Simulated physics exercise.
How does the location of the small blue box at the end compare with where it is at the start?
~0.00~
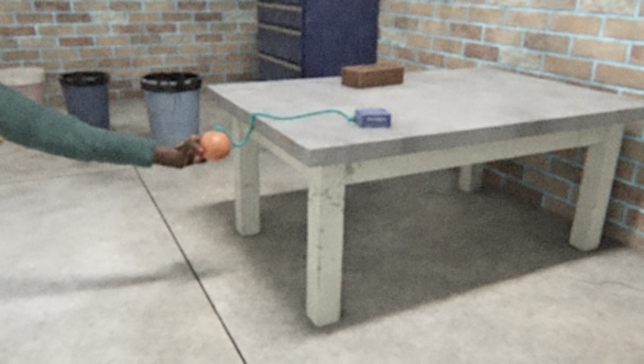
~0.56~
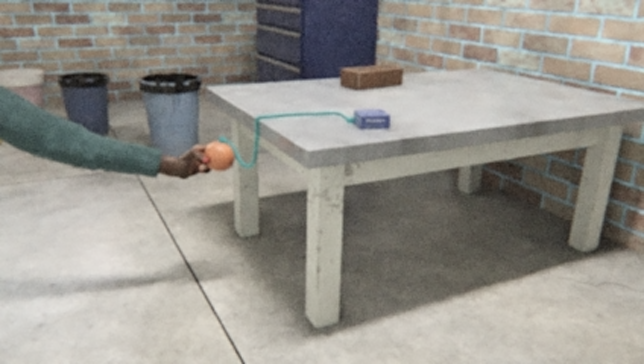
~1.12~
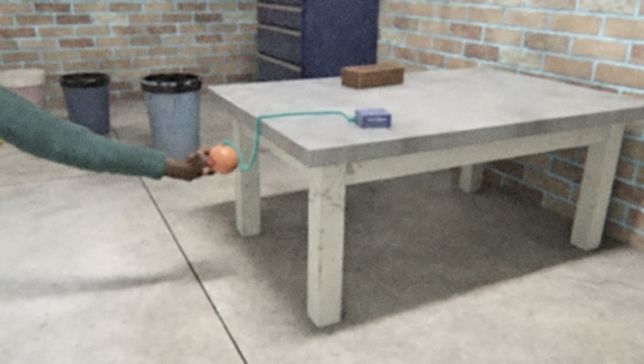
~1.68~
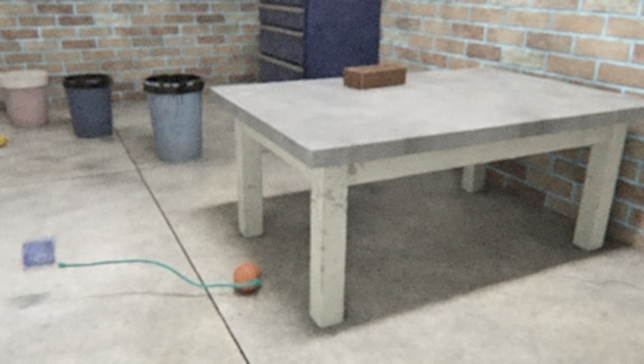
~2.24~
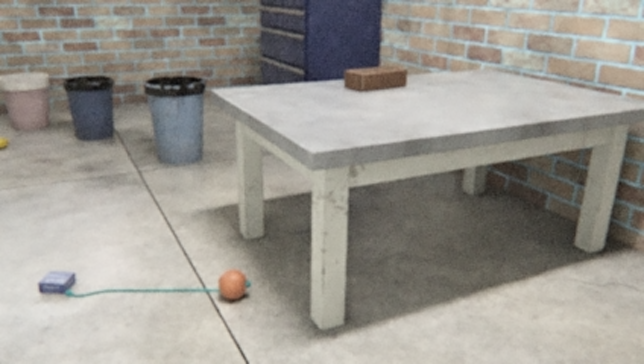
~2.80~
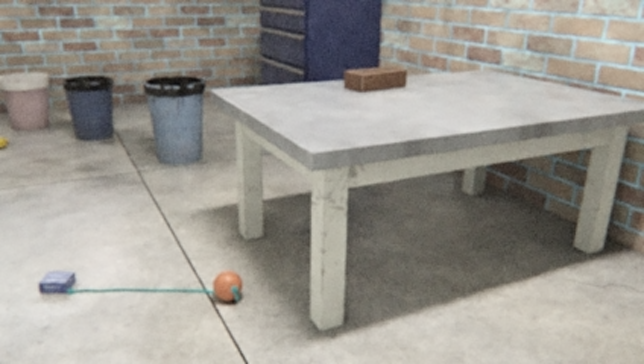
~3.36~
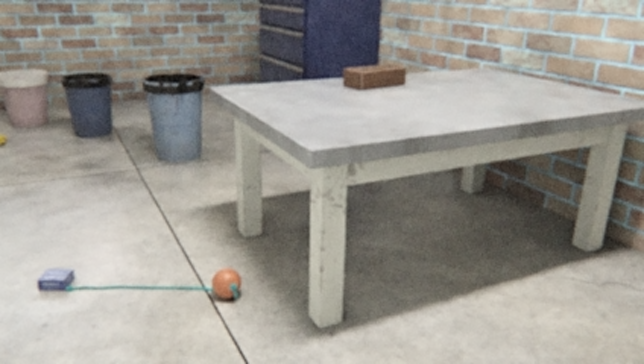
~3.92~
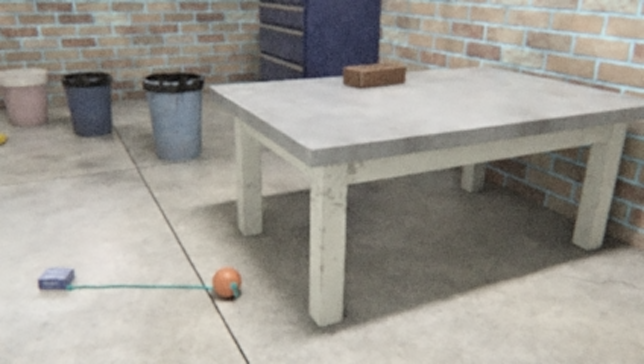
At the start the blue box sits on top of the workbench, near the brick. By the end it lies on the floor to the left of the table, with the cord stretching from it to the orange.
